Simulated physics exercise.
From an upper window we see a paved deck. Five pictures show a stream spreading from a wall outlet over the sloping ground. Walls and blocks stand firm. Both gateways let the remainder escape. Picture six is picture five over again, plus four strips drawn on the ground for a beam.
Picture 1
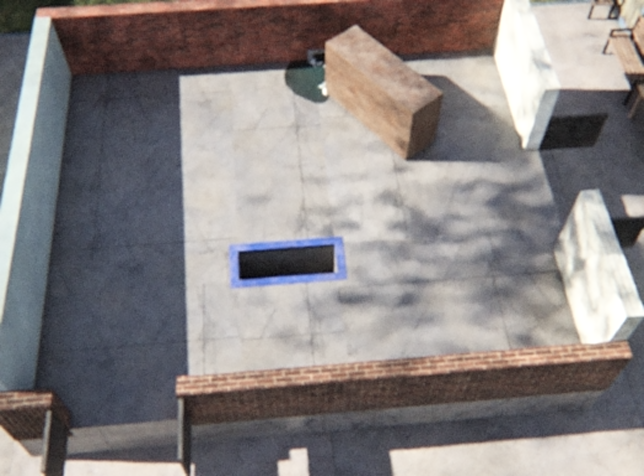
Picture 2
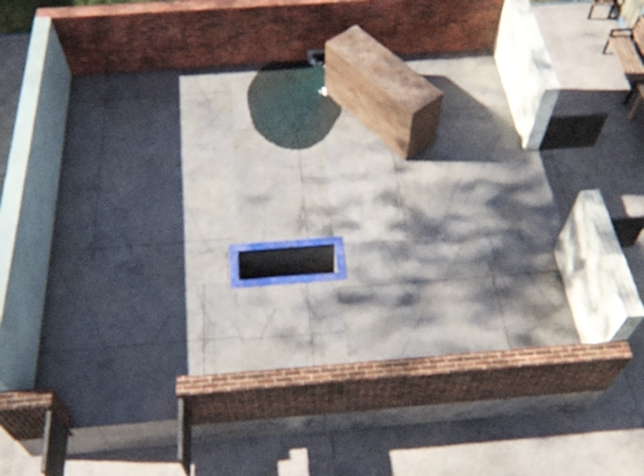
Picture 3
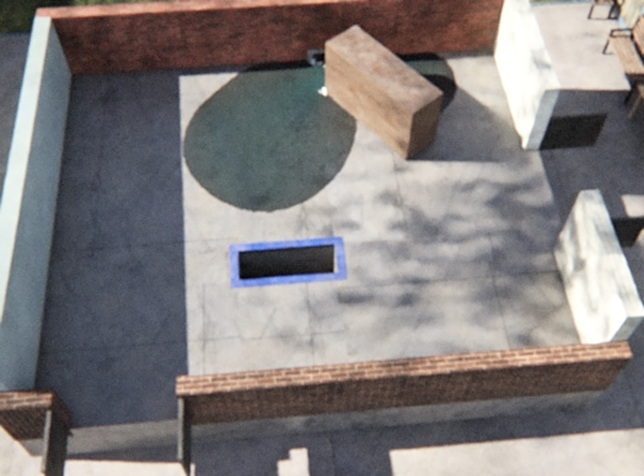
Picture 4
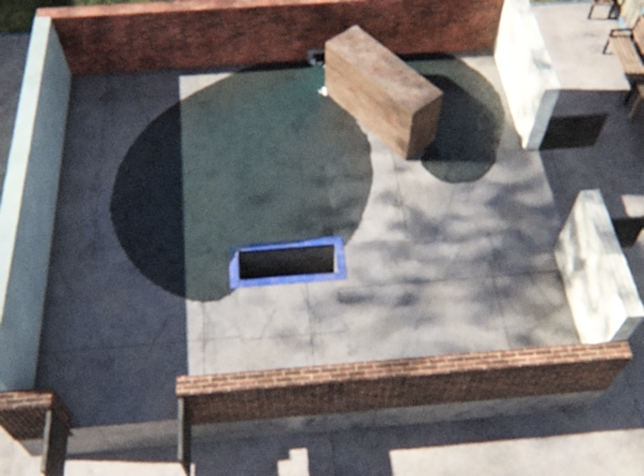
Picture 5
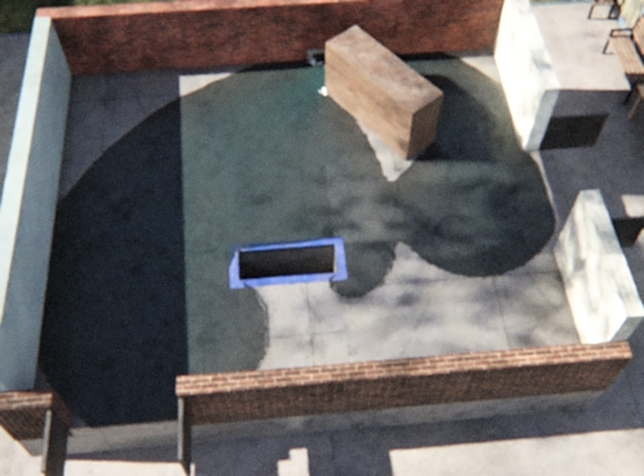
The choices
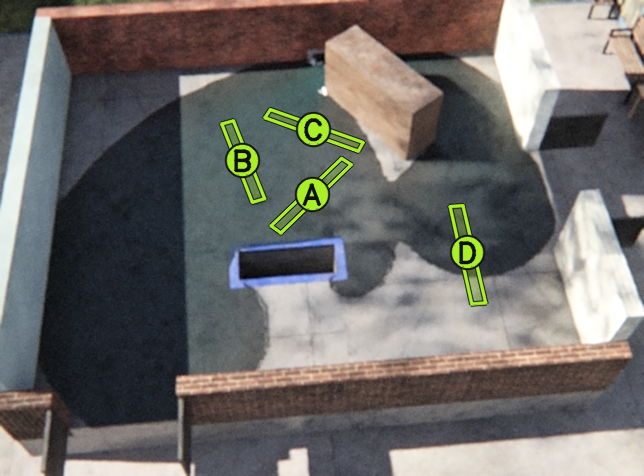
The clip shows a walled paved deck where dark water spreads from beside a brown block near the back wall, widening toward the left and front, reaching a blue-edged gully, then extending around the block across the right side.
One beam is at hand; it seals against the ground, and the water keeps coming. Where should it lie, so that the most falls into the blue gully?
The best position is B.
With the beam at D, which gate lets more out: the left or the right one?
The left one.
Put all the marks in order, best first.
Best to worst: B, D, A, C.
On the marked copy, A from (276, 229) to (346, 161); B from (227, 122) to (258, 200); C from (267, 113) to (360, 146); D from (478, 303) to (456, 206).
Choosing A, about 16 % of the stream runs into the blue gully, about 80 % out by the gates.
Choosing B, about 41 % of the stream runs into the blue gully, about 57 % out by the gates.
Choosing C, about 8 % of the stream runs into the blue gully, about 88 % out by the gates.
Choosing D, about 26 % of the stream runs into the blue gully, about 71 % out by the gates.
